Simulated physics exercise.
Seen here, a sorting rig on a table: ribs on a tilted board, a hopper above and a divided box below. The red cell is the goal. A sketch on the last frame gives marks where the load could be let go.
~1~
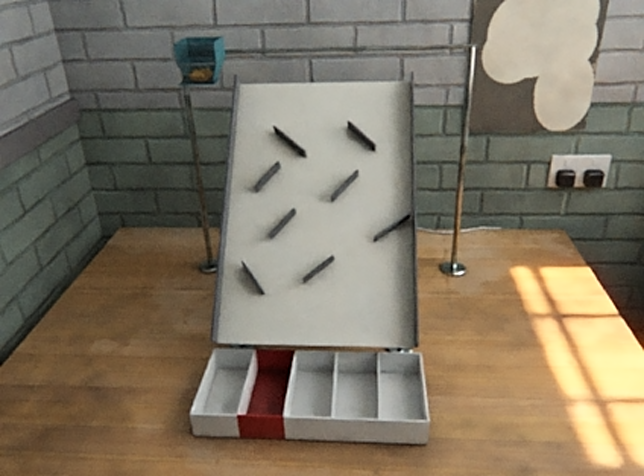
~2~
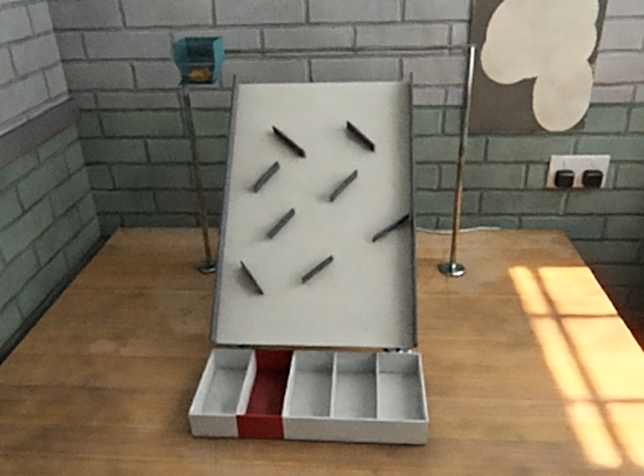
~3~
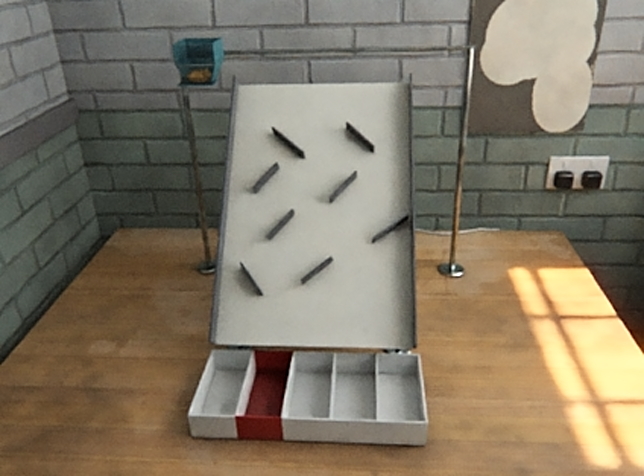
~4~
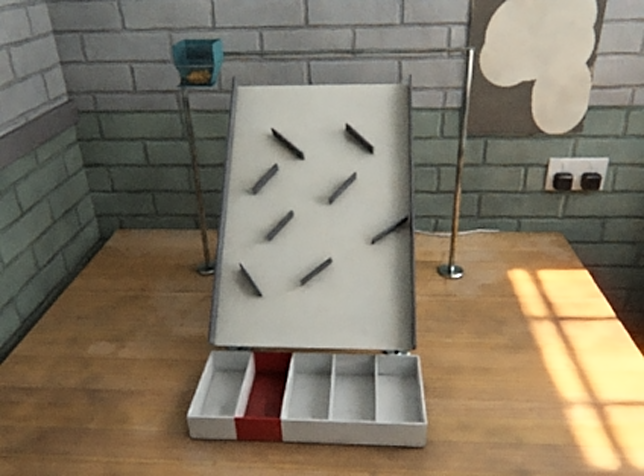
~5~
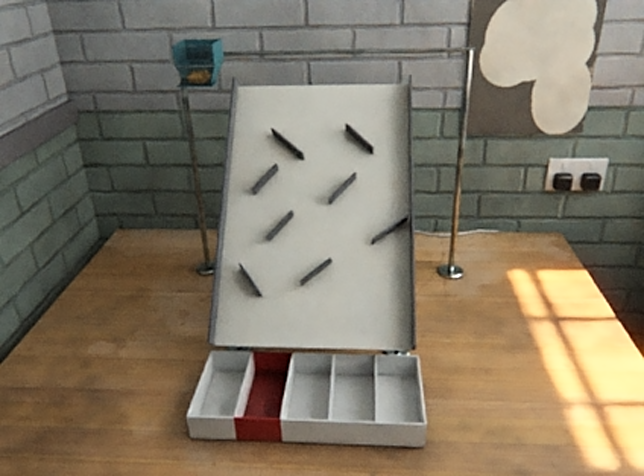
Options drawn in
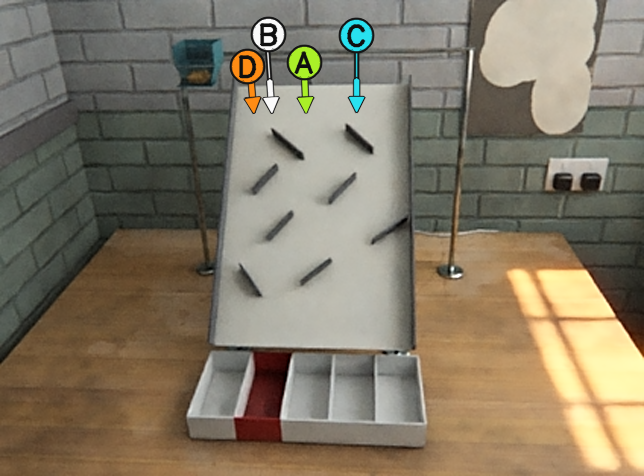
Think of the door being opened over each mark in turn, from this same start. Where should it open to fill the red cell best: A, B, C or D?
Choose A.
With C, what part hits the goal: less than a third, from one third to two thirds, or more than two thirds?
Less than a third.
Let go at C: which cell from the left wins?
It is the third one.
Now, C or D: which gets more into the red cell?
Mark C.
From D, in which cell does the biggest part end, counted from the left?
The first.
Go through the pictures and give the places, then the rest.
The first picture shows hopper at (204, 76), round wooden beads, door shut.
The second picture shows ribs (273, 126) to (304, 151), (347, 121) to (375, 145), (254, 187) to (278, 161).
The third picture shows ribs (330, 198) to (356, 171), (268, 236) to (293, 209), (373, 238) to (409, 213).
The fourth picture shows ribs (240, 263) to (260, 293), (300, 282) to (331, 258).
The fifth picture shows red cell at (258, 428), number 2 of 5 from the left.
On the marked copy, mark A meets the board at (305, 107); mark B meets the board at (271, 107); mark C meets the board at (356, 106); mark D meets the board at (253, 107).
With A, about a third in the red cell, about a quarter in other cells, about a third outside the box.
With B, a small part in the red cell, about half in other cells, about a third outside the box.
With C, a small part in the red cell, about a third in other cells, about half outside the box.
With D, a stray few in the red cell, about two thirds in other cells, about a third outside the box.
